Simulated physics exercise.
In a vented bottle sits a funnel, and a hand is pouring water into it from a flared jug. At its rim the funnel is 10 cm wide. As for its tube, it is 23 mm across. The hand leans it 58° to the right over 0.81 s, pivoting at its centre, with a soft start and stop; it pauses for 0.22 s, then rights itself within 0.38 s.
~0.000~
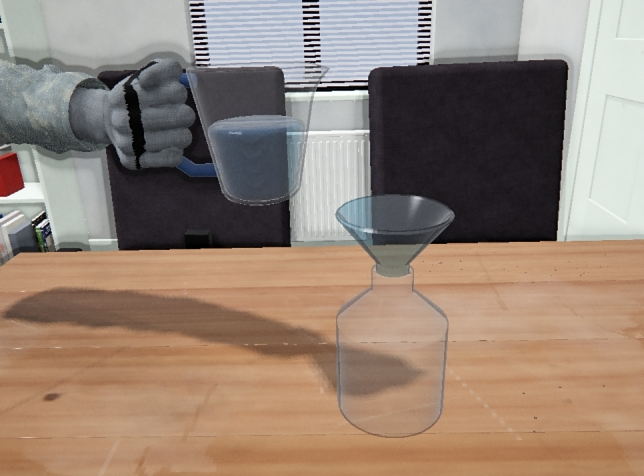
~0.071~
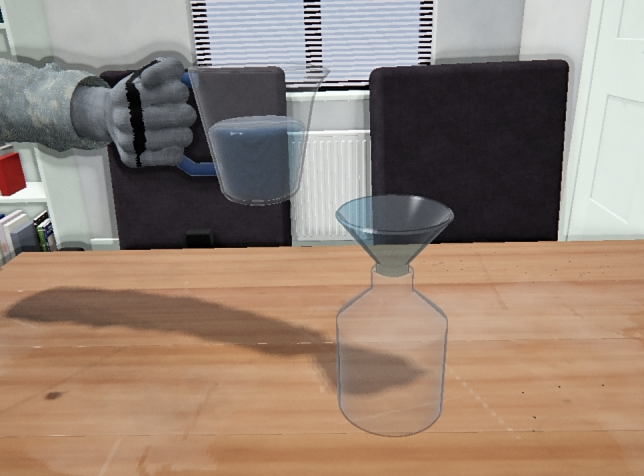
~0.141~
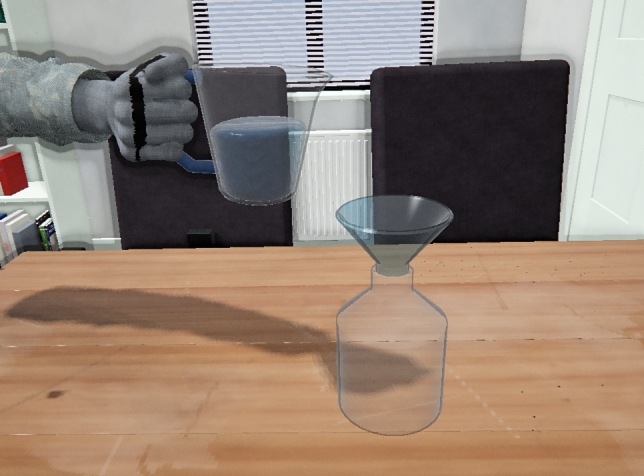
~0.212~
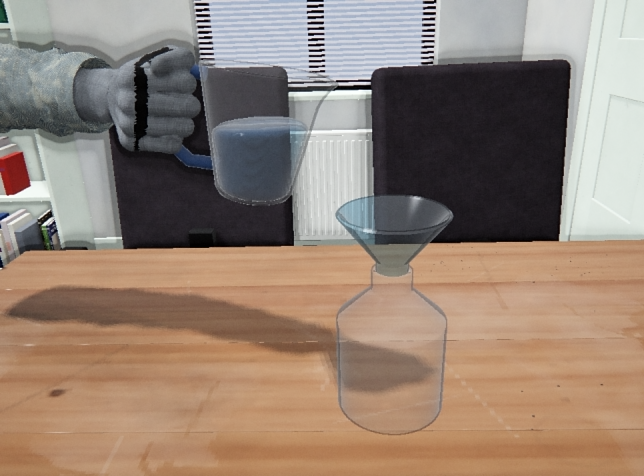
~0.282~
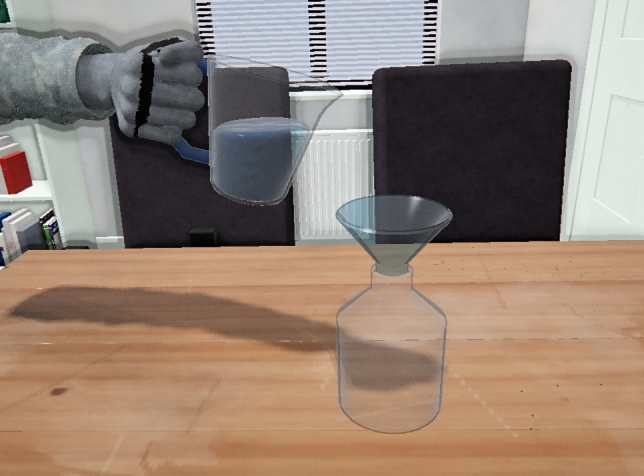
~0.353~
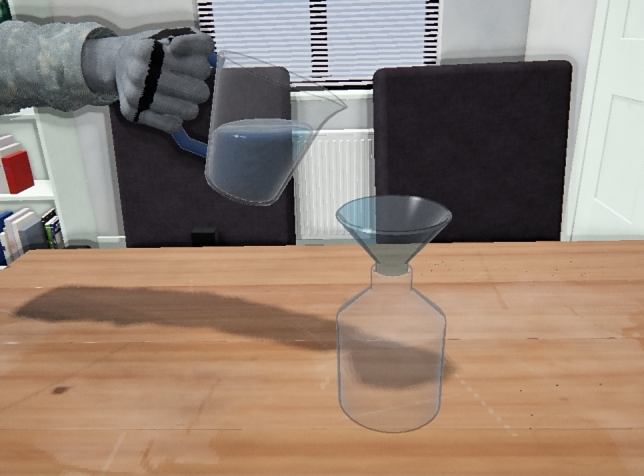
At the start, a gloved hand holds a flared jug of water nearly upright, above and to the left of a funnel sitting in a clear bottle on a wooden table. The hand leans the jug to the right, barely at first and then more noticeably, while the water's surface stays roughly level inside.
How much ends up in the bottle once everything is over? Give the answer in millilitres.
Roughly 100 ml.
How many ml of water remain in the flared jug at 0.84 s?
Some 290 ml are still held at that time.
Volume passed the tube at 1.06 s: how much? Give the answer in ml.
The volume is close to 50 ml.
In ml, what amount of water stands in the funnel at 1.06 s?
Reading: Approx. 20 ml.
Then, 0.64 s in, the tilt is 52° and 0 ml has passed the tube, 0 ml is in the funnel, 330 ml in the flared jug and 0 ml has missed.
Then, 0.84 s in, the tilt is 58° and 5 ml has passed the tube, 10 ml is in the funnel, 290 ml in the flared jug and 0 ml has missed.
Then, 1.06 s in, the tilt is 57° and 45 ml has passed the tube, 20 ml is in the funnel, 245 ml in the flared jug and 0 ml has missed.
Then, 1.30 s in, the tilt is 12° and 85 ml has passed the tube, 10 ml is in the funnel, 235 ml in the flared jug and 0 ml has missed.
Finally, 95 ml has passed the tube, 0 ml is in the funnel, 235 ml in the flared jug and 0 ml has missed.
